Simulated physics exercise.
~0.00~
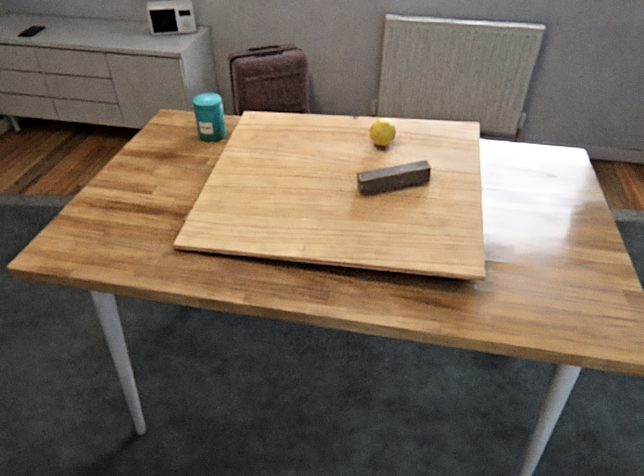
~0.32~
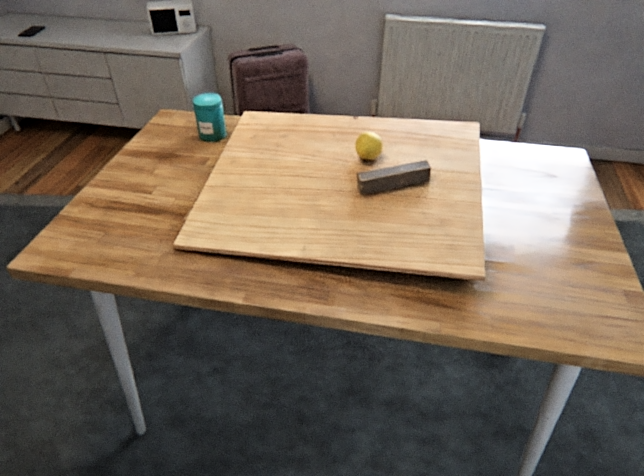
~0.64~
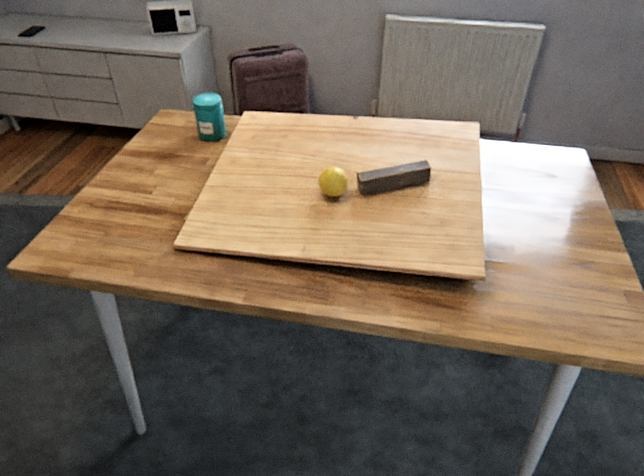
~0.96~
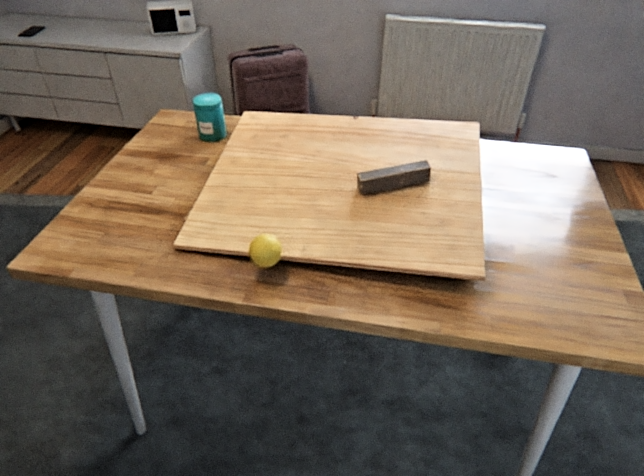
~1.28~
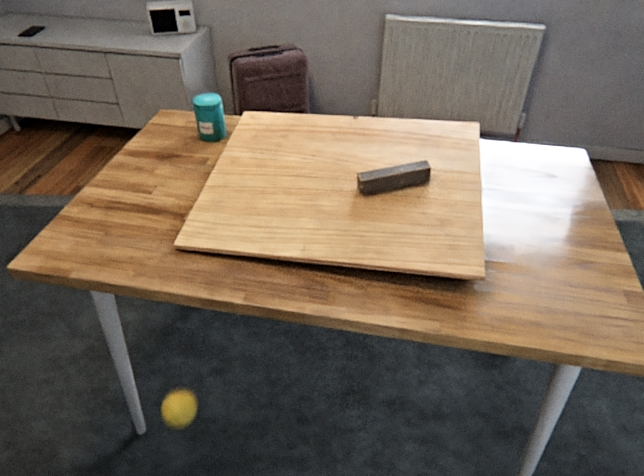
A yellow lemon rolled left and toward the viewer down a tilted wooden board, passing a dark block, then went over the table's near edge and dropped toward the floor, while the turquoise jar stayed in place.
